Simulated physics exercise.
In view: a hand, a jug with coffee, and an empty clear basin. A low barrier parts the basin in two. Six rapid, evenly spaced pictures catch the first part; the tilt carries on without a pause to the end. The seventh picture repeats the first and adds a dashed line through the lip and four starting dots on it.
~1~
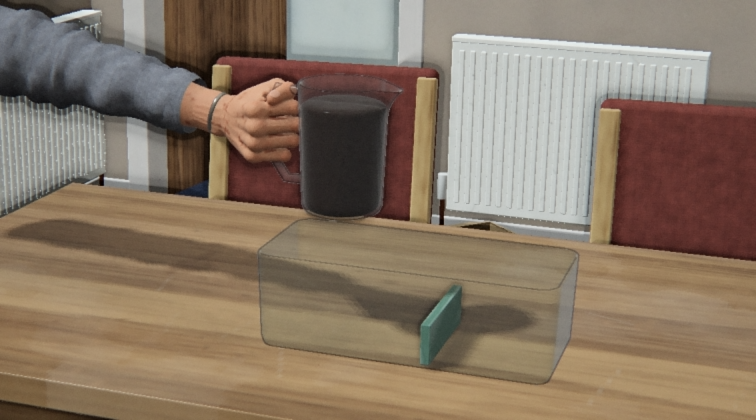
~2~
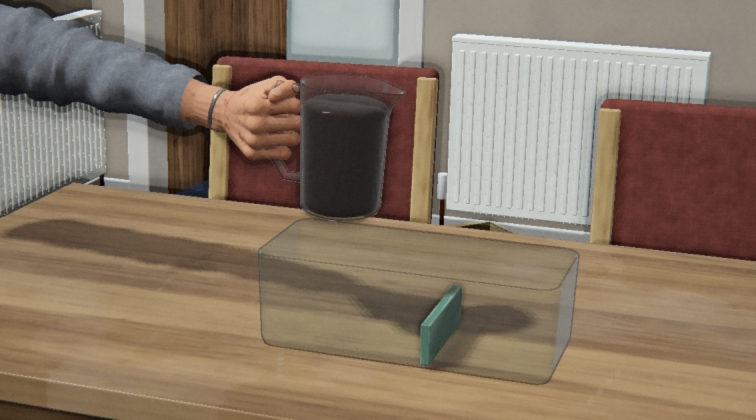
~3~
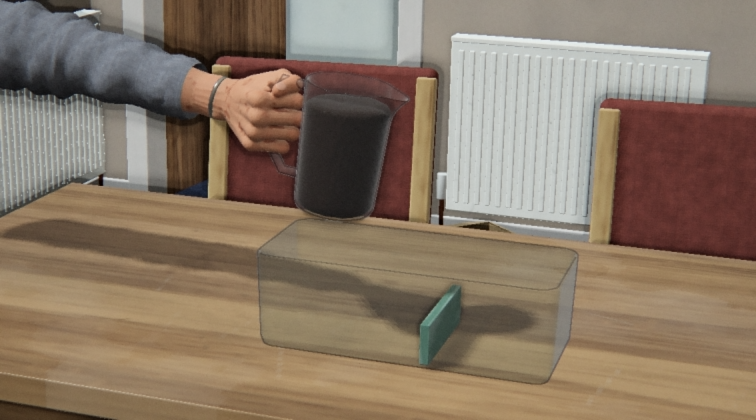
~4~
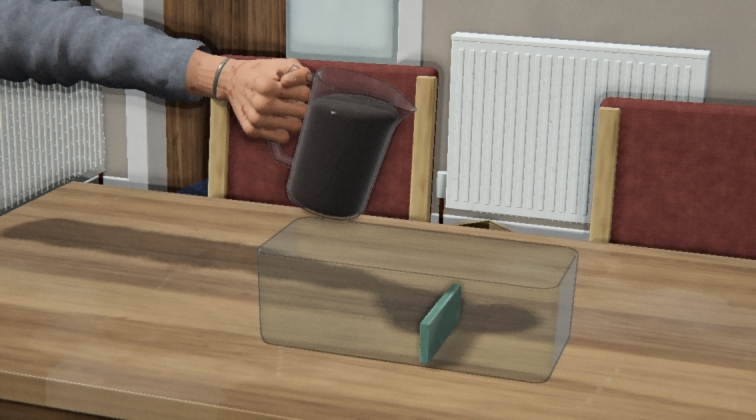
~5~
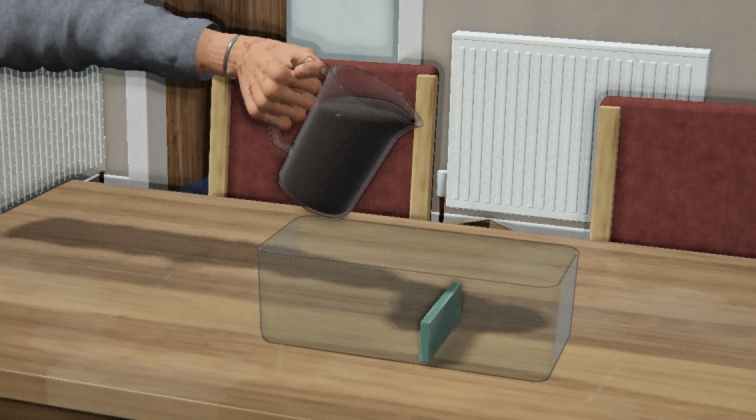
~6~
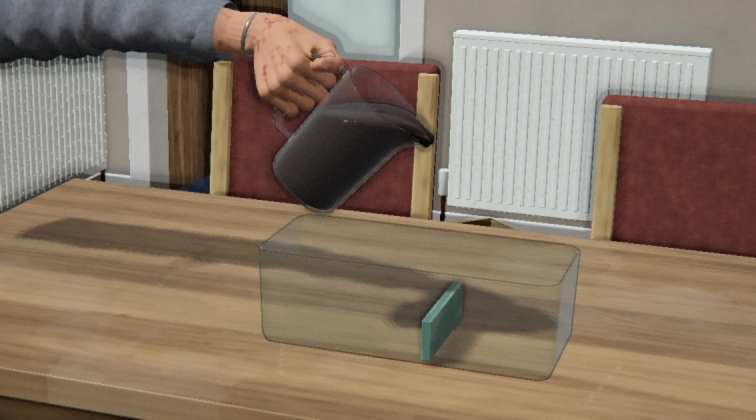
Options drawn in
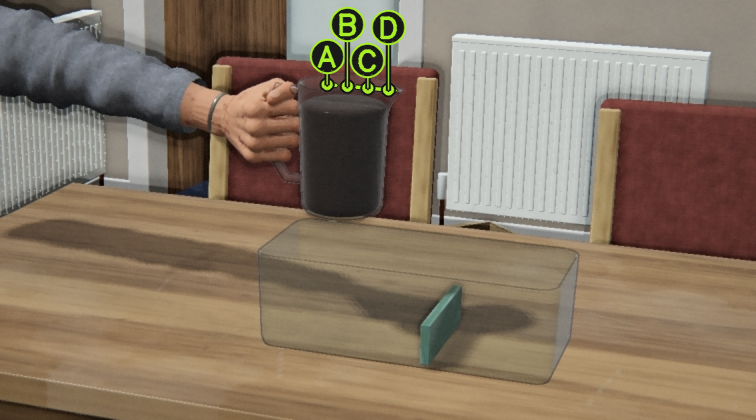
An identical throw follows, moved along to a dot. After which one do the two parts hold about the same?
D beats the others.
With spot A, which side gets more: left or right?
The left one.
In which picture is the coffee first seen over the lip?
In picture 6.
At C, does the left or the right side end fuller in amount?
The left one.
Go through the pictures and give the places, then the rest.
Upright, lip at (401, 91); basin from (262, 342) to (552, 384); top of the wall at (442, 304); nothing has left yet.
Upright, lip at (403, 93); nothing has left yet.
Tipped about 8°, lip at (407, 100); nothing has left yet.
Tipped about 16°, lip at (414, 110); nothing has left yet.
Tipped about 28°, lip at (421, 125); nothing has left yet.
Tipped about 41°, lip at (426, 143); coffee is over the lip, down to (426, 143).
On the marked copy, A at (327, 84); B at (347, 86); C at (367, 88); D at (388, 89).
Choosing A, about 92 % ends left of the wall and 5 % right of it.
Choosing B, about 92 % ends left of the wall and 4 % right of it; 4 % is lost outside.
Choosing C, about 86 % ends left of the wall and 11 % right of it; 4 % is lost outside.
Choosing D, about 49 % ends left of the wall and 50 % right of it.
